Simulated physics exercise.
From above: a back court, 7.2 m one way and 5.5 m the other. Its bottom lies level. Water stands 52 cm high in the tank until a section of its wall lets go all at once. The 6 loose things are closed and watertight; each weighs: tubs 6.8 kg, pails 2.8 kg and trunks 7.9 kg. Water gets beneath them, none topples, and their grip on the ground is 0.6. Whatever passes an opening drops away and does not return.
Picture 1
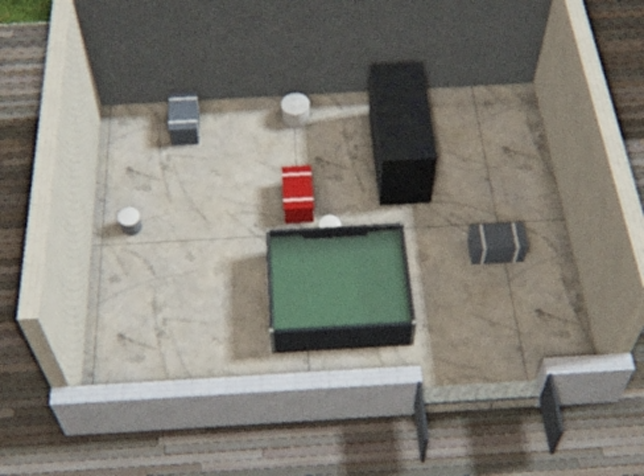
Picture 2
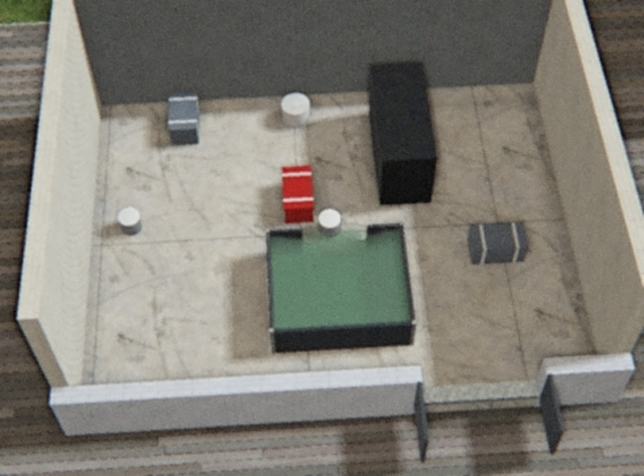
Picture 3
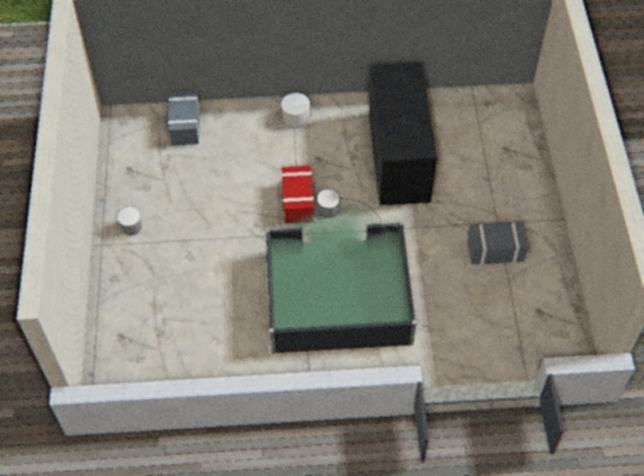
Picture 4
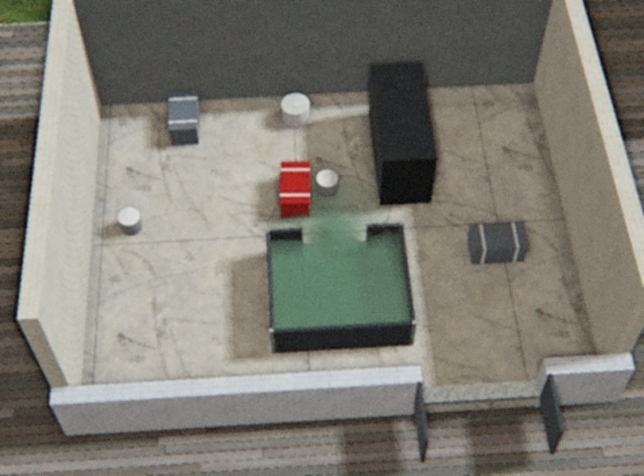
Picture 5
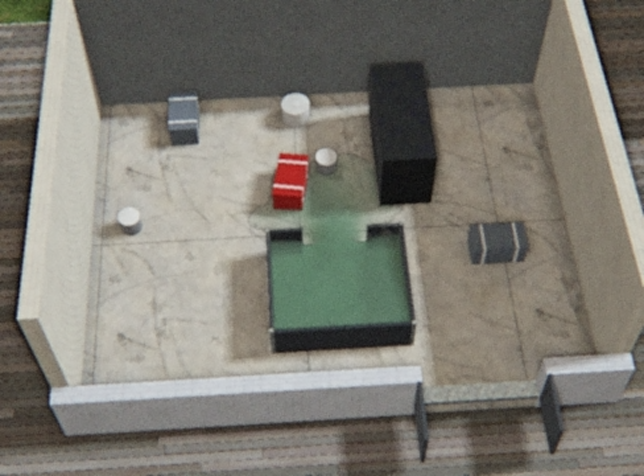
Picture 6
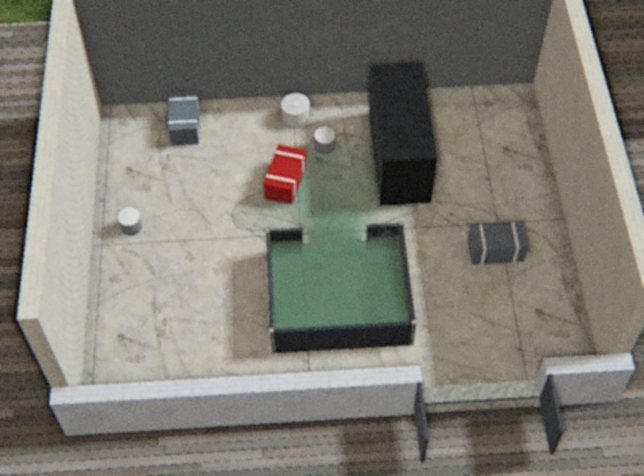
At the start, green water fills a low dark-walled enclosure in a back court, with pails and trunks around it. Water spreads out through a gap in its back wall, and a small pale pail slides toward the rear; then the red trunk shifts back and left, turning slightly, while the others stay put.
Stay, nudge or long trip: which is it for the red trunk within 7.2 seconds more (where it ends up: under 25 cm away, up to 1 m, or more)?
The red trunk ends far away.
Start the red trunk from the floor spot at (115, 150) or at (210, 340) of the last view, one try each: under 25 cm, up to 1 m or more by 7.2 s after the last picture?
In that order: It ends far away; it barely shifts.
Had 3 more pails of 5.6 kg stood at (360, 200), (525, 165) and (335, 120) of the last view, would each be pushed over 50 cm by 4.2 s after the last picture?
In that order: Past it, short of it, over.
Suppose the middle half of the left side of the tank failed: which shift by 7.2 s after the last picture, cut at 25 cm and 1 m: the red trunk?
In that case the red trunk holds its place.
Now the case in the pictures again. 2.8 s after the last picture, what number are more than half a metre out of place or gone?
By then 4.
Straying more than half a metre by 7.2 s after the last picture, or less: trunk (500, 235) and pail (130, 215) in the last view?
In turn: Less, past it.
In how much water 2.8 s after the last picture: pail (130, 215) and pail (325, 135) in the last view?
About 0 and 10 cm.
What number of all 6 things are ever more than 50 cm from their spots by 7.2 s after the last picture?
I count 5.
Then, 0.9 s after the last picture the red trunk is near (230, 121), 1.7 m from its start, afloat; 0 of 6 are out; 3 afloat.
Then, 2.8 s after the last picture the red trunk is near (133, 140), 2.7 m from its start, afloat; 0 of 6 are out; 4 afloat.
Then, 4.8 s after the last picture the red trunk is near (149, 255), 2.5 m from its start, afloat; 0 of 6 are out; 4 afloat.
Then, 7.2 s after the last picture the red trunk is near (239, 345), 2.8 m from its start, afloat; 0 of 6 are out; 4 afloat.
